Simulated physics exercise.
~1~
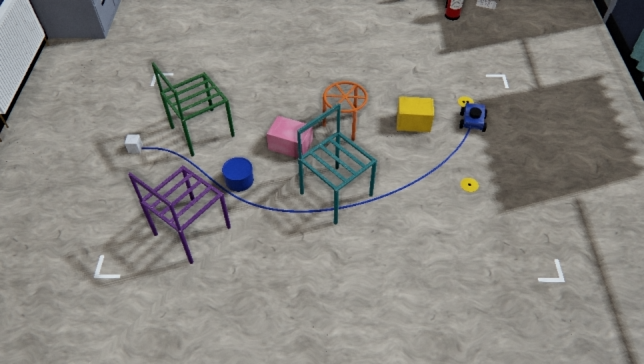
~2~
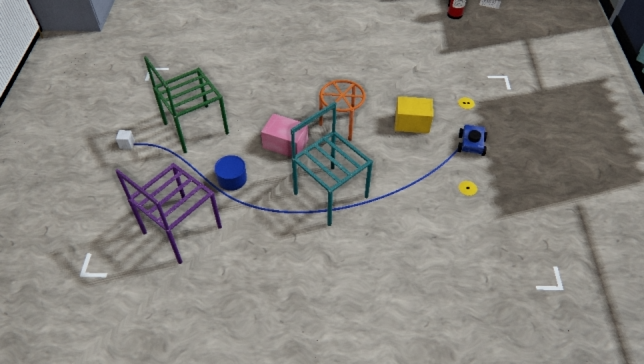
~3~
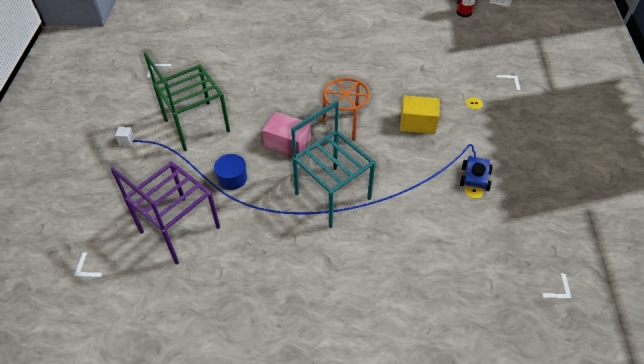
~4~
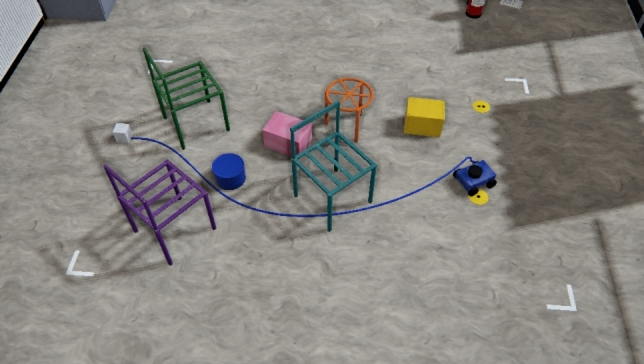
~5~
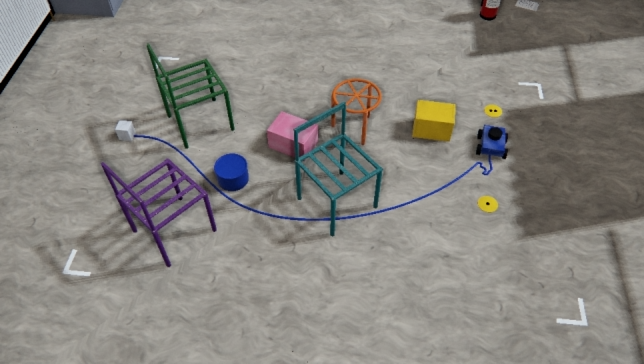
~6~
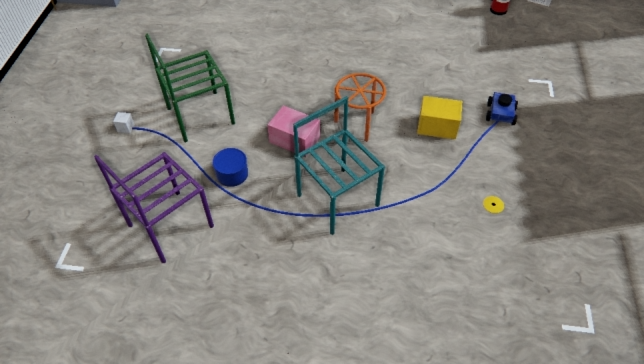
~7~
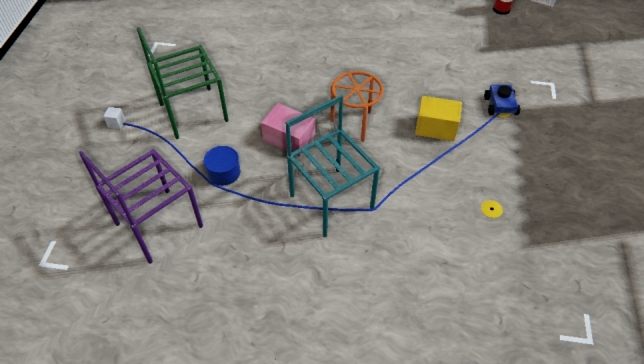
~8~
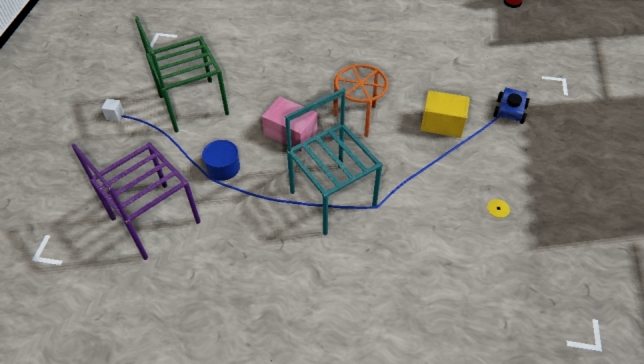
Small blue cart trailing a blue lead past chairs, crates and a stool, rolling down to a yellow mark, then back up.
